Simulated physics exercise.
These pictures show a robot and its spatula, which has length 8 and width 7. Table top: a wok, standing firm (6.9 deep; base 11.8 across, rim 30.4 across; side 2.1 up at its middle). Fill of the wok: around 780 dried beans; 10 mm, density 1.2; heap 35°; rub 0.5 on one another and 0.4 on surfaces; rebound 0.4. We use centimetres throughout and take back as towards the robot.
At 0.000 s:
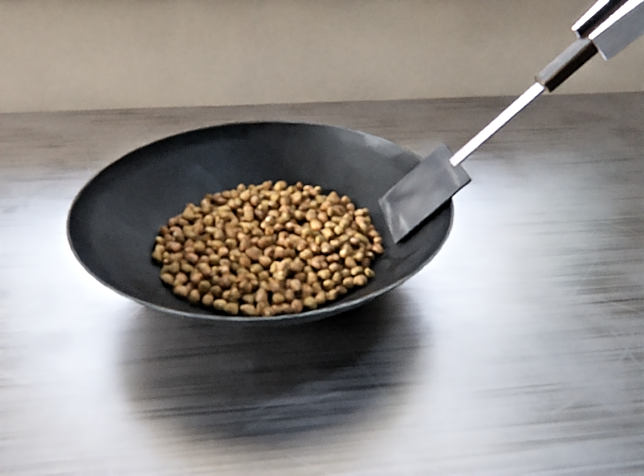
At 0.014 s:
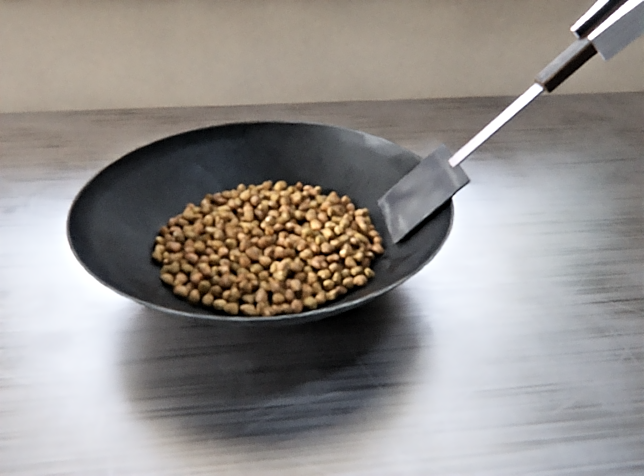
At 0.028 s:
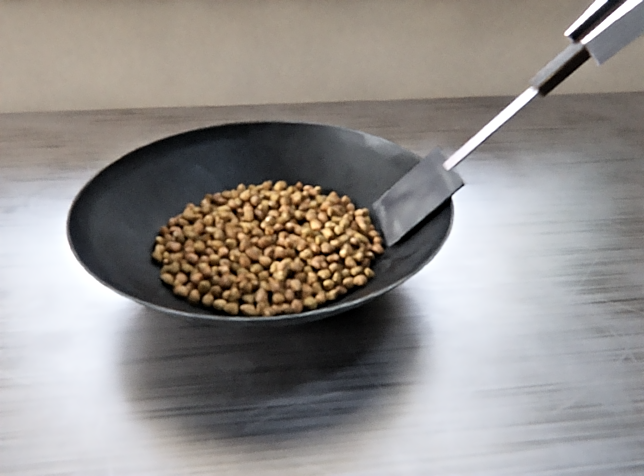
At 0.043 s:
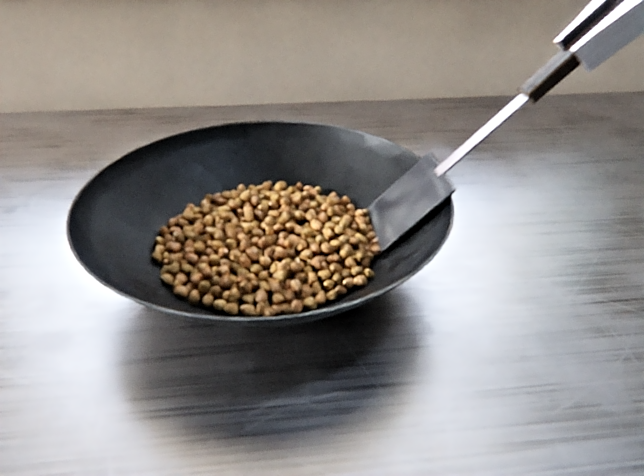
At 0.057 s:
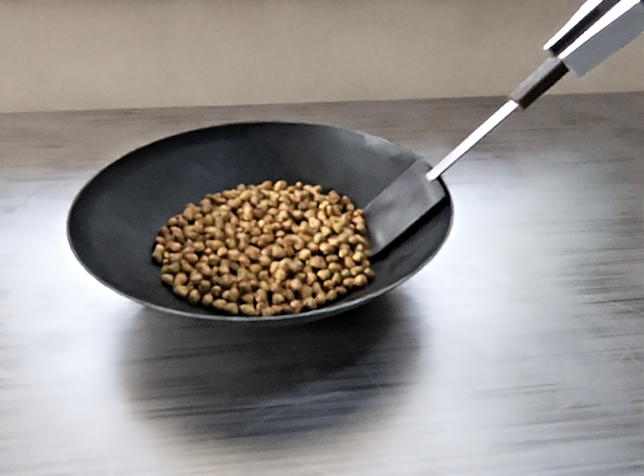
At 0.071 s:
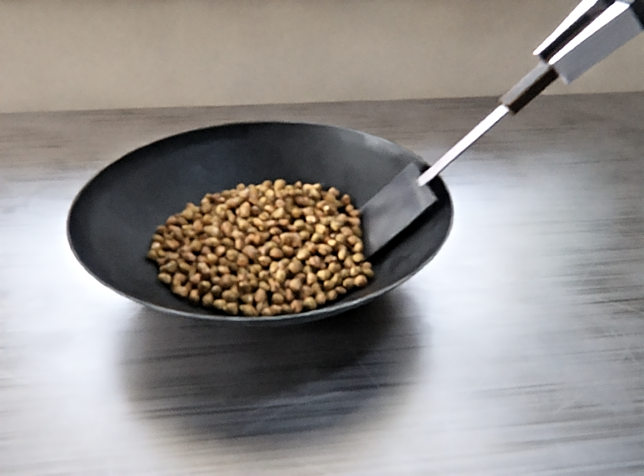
A robot's spatula slid slowly down and to the left along the inside of a dark wok on a table, pressing against the brown beans and nudging the pile slightly leftward.
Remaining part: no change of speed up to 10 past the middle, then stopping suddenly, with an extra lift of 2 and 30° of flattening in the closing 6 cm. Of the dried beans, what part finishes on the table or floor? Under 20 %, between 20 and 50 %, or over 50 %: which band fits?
The band that fits is under 20 %.
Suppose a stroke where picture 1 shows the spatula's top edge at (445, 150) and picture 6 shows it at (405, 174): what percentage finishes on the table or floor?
Some 10 per cent.
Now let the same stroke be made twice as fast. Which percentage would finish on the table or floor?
Estimated result: Some 20 %.
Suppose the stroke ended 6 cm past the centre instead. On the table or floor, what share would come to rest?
0 %, roughly.
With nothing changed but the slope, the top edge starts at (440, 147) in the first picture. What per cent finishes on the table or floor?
5 percent or thereabouts.
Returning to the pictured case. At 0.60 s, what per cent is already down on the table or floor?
Fraction noted: Close to 5 per cent.
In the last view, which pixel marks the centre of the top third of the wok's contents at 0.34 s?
Near pixel (156, 219).
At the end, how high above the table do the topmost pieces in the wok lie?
Some 7.5 cm above the table.
After 0.20 s, sloping 46°, highest piece 5 above the table; 781 in the wok.
After 0.34 s, sloping 38°, highest piece 7 above the table; 781 in the wok.
After 0.60 s, sloping 16°, highest piece 7 above the table; 730 in the wok, 41 on the table or floor, 10 on the blade or in flight.
After 1.65 s, sloping 16°, highest piece 7 above the table; 730 in the wok, 51 on the table or floor.
In the end, 730 in the wok, 51 on the table or floor. That is 7 % on the table or floor.
